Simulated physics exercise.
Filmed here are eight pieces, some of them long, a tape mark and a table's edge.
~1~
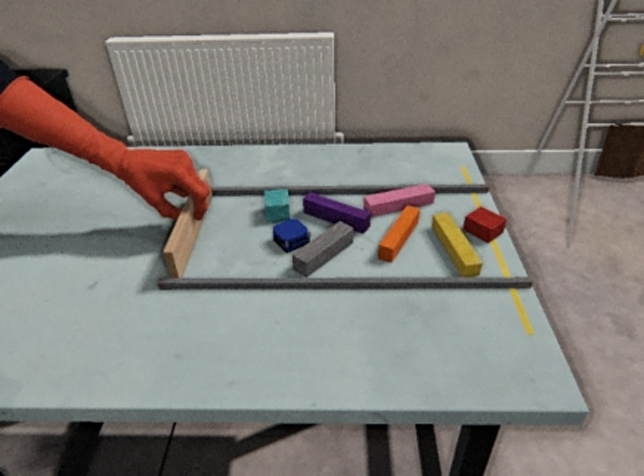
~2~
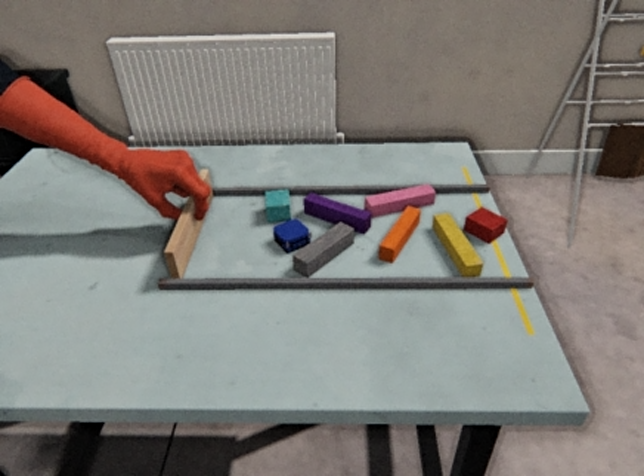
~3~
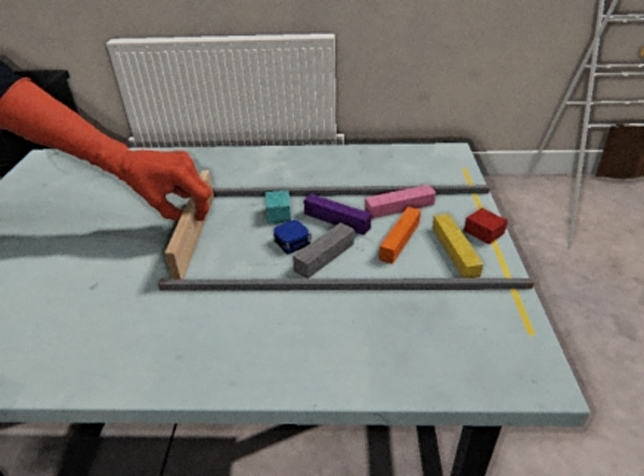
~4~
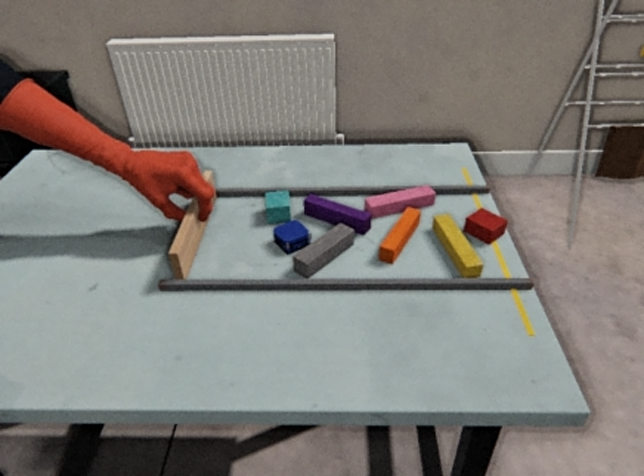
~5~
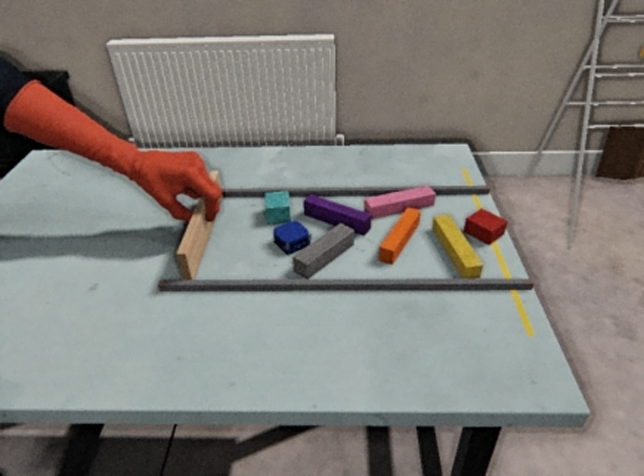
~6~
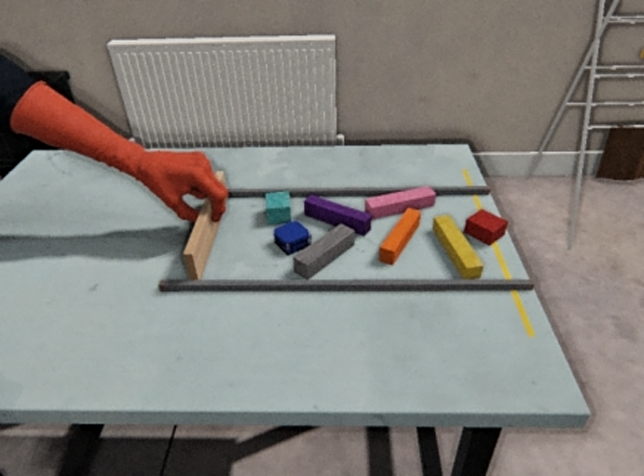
A gloved hand slides a wooden board slightly right between two rails toward still, coloured blocks.
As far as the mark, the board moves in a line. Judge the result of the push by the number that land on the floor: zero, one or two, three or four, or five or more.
The number that land on the floor is five or more.
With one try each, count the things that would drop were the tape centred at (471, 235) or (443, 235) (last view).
4 and 2.
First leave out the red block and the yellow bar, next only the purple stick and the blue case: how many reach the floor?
4 in the first case, 4 in the second.
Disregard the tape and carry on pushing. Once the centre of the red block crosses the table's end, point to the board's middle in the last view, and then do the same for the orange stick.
I reckon its middle sits around (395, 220) and then around (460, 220).
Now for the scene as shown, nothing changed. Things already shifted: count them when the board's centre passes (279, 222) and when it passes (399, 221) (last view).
The first count is 3, and then it's 8.
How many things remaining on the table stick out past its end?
It's 2.
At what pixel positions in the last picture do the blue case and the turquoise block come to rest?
Middles: Around (510, 229) and around (495, 205).
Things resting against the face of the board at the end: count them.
Number: 2.
Early on, none off yet; red block at rest near (486, 227); yellow bar at rest near (456, 246); pink bar at rest near (400, 203).
A while later, none off yet; red block leaning a little near (519, 231); yellow bar travelled a little near (482, 246); pink bar travelled about its own width near (471, 197).
Finally, the number that fall off is five or more; lost, grey bar, purple stick, orange stick, pink bar, yellow bar and red block.
